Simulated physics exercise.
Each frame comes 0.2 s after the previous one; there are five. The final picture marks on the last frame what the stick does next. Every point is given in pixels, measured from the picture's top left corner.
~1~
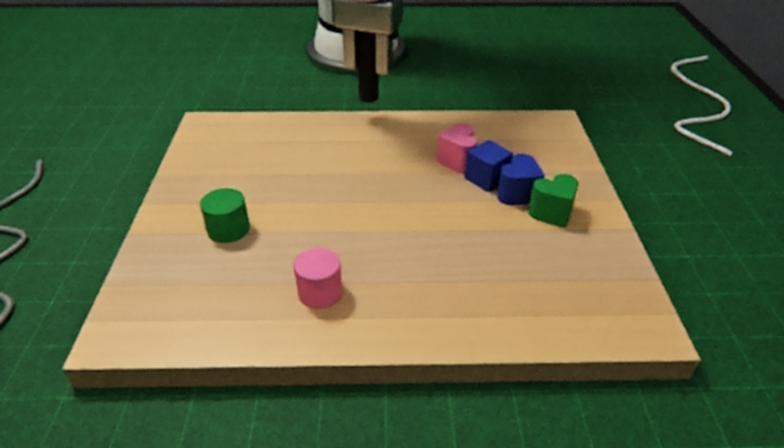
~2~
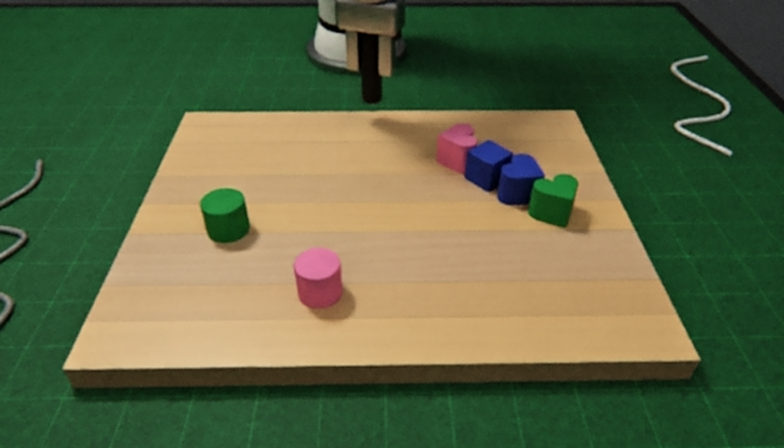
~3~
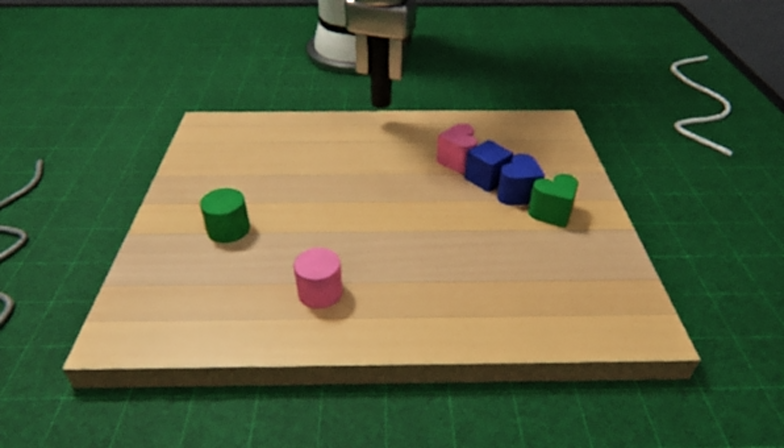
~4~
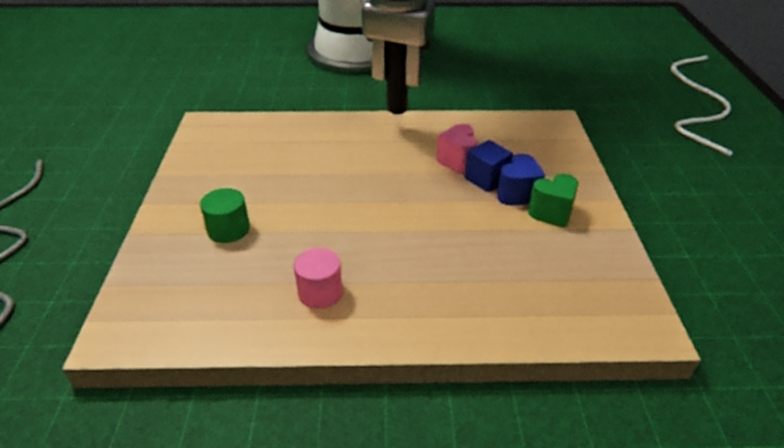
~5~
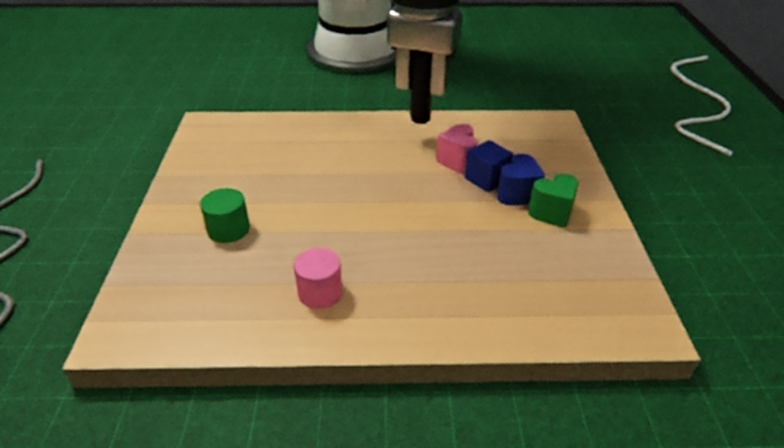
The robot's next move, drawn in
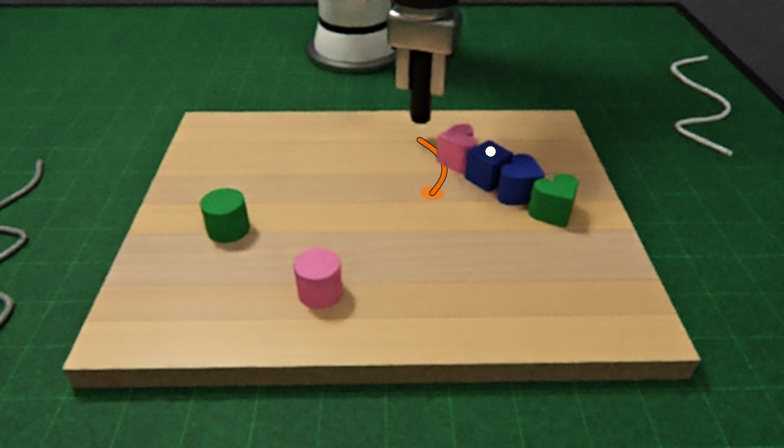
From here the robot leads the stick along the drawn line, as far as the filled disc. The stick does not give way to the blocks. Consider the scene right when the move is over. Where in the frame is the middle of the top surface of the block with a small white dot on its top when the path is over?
My estimate: (514, 163).
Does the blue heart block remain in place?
No
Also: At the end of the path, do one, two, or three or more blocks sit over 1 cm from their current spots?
My forecast: 3 or more.
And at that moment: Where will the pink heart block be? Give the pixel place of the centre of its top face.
At (473, 156).
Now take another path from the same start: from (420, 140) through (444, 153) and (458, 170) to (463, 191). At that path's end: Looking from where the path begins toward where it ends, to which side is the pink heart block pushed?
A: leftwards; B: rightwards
My answer is option B.
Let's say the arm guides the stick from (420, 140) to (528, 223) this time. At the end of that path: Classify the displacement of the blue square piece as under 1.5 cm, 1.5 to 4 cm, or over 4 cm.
It goes beyond 4 cm.
Path on the board, from (420, 140) through (439, 155) and (444, 174) to (432, 193); the dot is on the blue square piece.
On the path given first. One third of the way, stick (441, 135); pink heart block (465, 137); blue square piece (494, 153).
Two thirds of the way, stick (445, 154); pink heart block (474, 153), turned 30° anticlockwise; blue square piece (513, 163), turned 20° anticlockwise; blue heart block (545, 173); green heart block (572, 191).
At the end, stick (434, 172); pink heart block (473, 156), turned 45° anticlockwise; blue square piece (514, 163), turned 20° anticlockwise; blue heart block (547, 174); green heart block (573, 192).
